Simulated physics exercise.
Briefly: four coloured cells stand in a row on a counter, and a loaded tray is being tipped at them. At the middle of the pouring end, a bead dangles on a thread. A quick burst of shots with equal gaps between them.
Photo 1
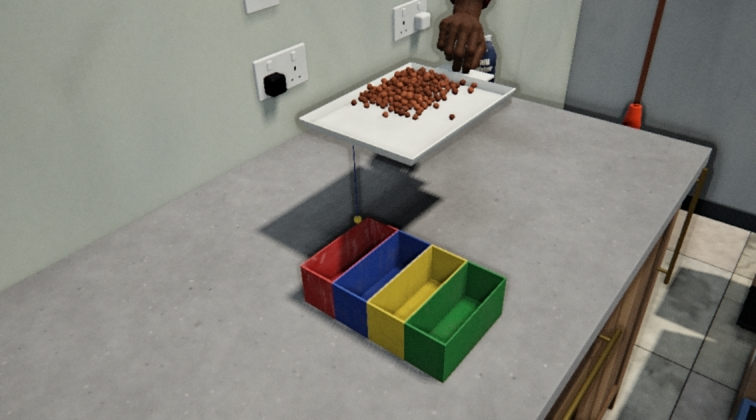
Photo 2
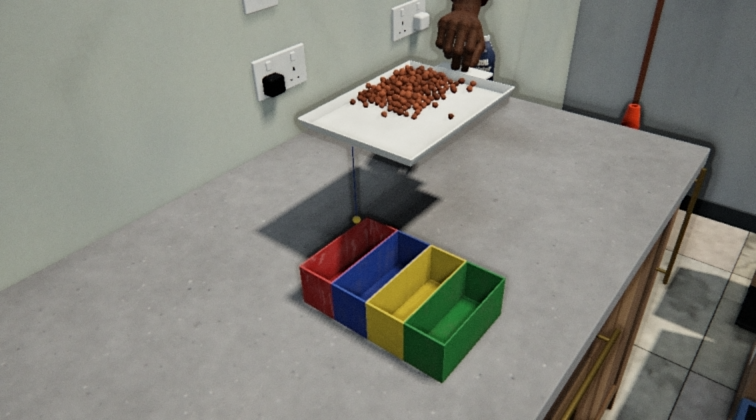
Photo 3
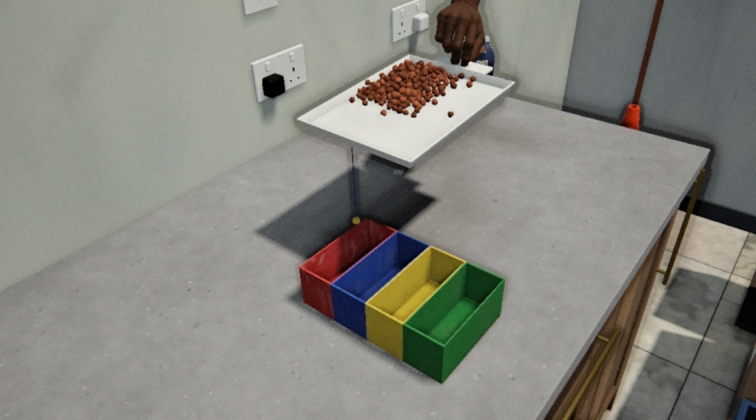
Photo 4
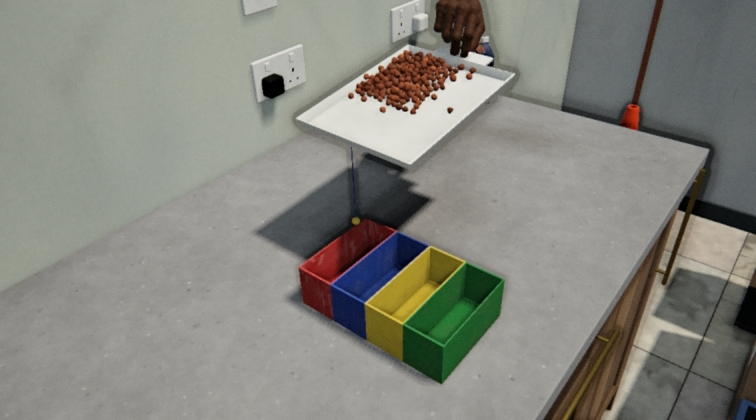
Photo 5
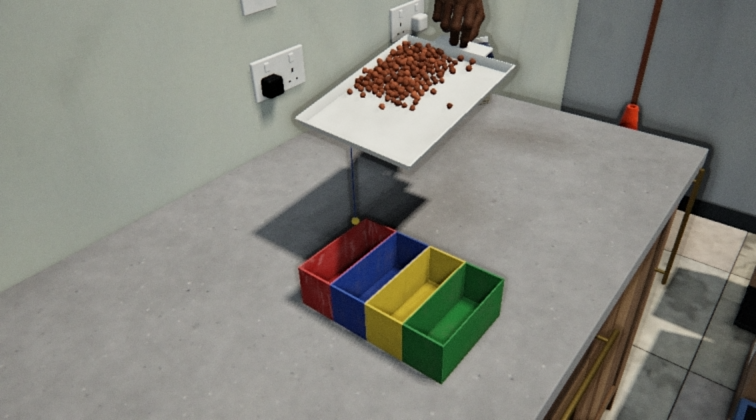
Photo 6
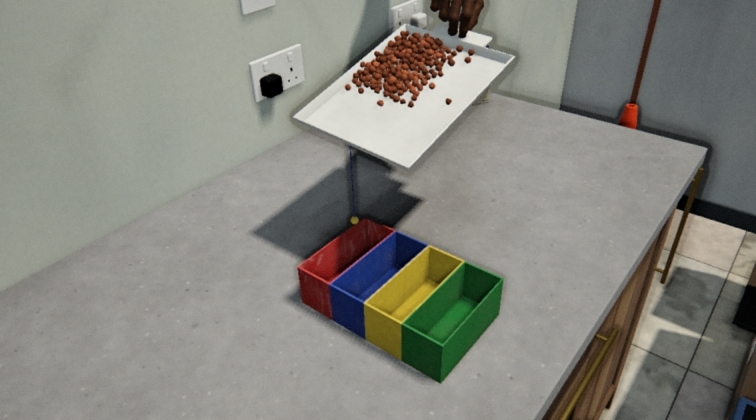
The footage shows a dark-skinned hand behind a white tray of reddish-brown pellets, above a counter with red, blue, yellow and green compartments; the tray gradually tilts, its rear rising and its near edge dipping slightly to the right.
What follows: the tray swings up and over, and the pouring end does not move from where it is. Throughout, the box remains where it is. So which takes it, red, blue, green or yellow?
It goes to blue.
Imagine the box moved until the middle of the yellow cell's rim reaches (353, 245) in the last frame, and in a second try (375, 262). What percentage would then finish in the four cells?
First about 80, then 100 per cent.
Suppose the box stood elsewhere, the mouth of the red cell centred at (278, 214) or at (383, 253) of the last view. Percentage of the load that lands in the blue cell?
About 0 per cent, then about 30 per cent.
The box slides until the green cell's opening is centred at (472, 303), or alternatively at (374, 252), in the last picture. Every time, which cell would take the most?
The blue cell, and then the green cell.
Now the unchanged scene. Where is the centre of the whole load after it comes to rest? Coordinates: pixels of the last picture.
I'd put the middle somewhere around (374, 296).
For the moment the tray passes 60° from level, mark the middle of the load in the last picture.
The middle of the load sits near (376, 172).
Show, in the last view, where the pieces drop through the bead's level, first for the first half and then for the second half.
Near (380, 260) and later near (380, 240).
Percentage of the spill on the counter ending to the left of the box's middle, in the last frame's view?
Close to 90 per cent of the spill, I think.
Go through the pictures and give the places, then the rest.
Corners of the pouring end at (305, 118) and (411, 156), level; middle of the load at (413, 89), clay pellets; bead on its thread at (358, 220); red cell at (318, 289); blue cell at (351, 307); yellow cell at (386, 327); green cell at (424, 349), in the first frame.
Corners of the pouring end at (304, 118) and (410, 156), level; middle of the load at (409, 86), in the second frame.
Corners of the pouring end at (303, 118) and (410, 158), tipped barely, lowest at the right corner; middle of the load at (408, 82), in the third frame.
Corners of the pouring end at (302, 117) and (409, 160), tipped a little, lowest at the right corner; middle of the load at (407, 75), in the fourth frame.
Corners of the pouring end at (301, 117) and (408, 162), tipped a little, lowest at the right corner; middle of the load at (406, 69), in the fifth frame.
Corners of the pouring end at (299, 116) and (407, 163), tipped clearly, lowest at the right corner; middle of the load at (405, 62); red cell at (315, 290); blue cell at (348, 308); yellow cell at (383, 328); green cell at (422, 350), in the sixth frame.
Soon, tray tipped steeply; about half on the tray; a small part in the blue cell; a small part in the yellow cell; a small part in the red cell; a stray few in the green cell; about a quarter falling or outside the box.
A while on, tray tipped right over; about half in the blue cell; about a quarter in the red cell; about a quarter in the yellow cell; a small part falling or outside the box.
Towards the end, tray tipped past a quarter turn; about half in the blue cell; about a quarter in the red cell; about a quarter in the yellow cell; a small part falling or outside the box.
Finally, tray tipped past a quarter turn; about half in the blue cell; about a quarter in the red cell; about a quarter in the yellow cell; none in the green cell; a small part outside the box.
